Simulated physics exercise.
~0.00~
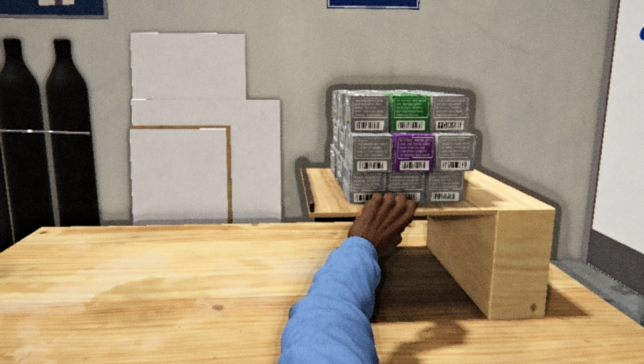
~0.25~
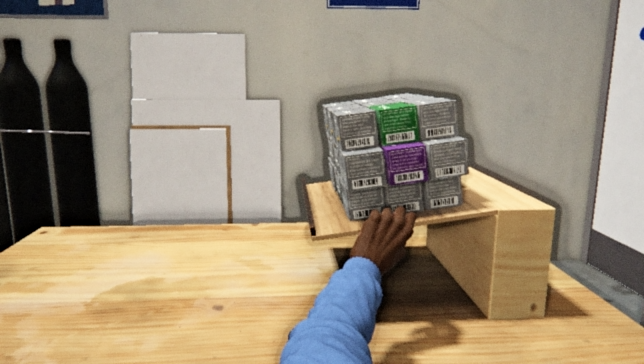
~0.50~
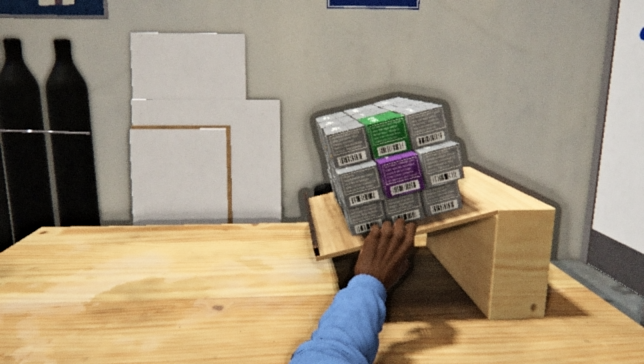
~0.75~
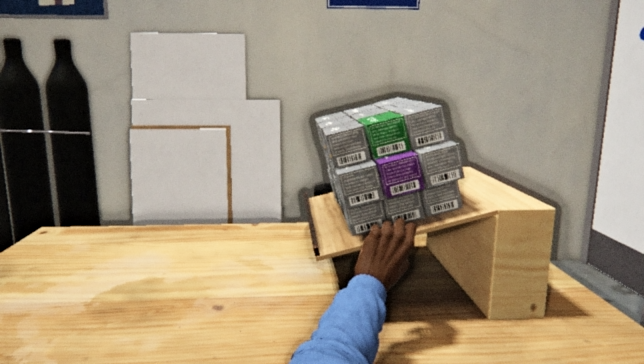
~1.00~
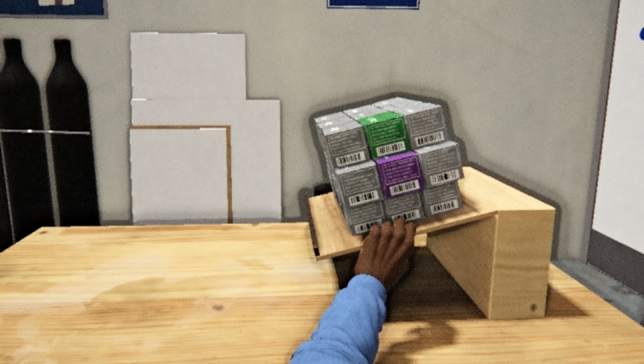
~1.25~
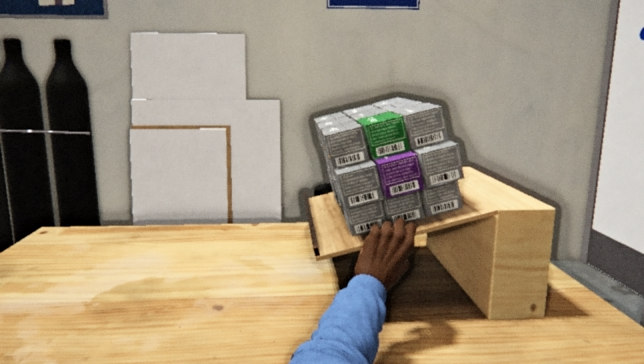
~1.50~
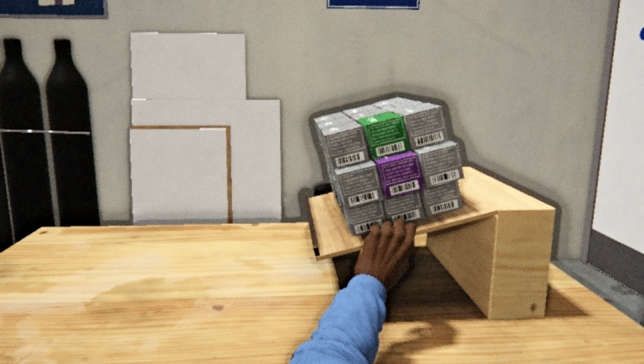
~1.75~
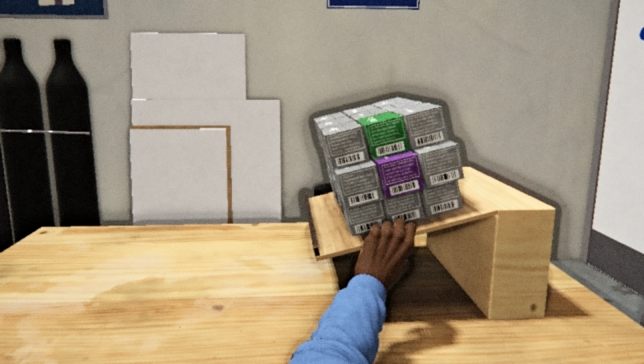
At first, a neat block of grey packets, with one green and one purple at the front, sits on a level wooden tray above a workbench, while a hand in a blue sleeve holds the tray's edge. The hand then lowers that edge, and the tray tilts down to the left. The packets lean with it, the green and purple ones shifting slightly left and down. The tilt grows a little steeper and then stops. The hand stays in place, and the stack rests on the sloping tray, still together, with nothing fallen off.
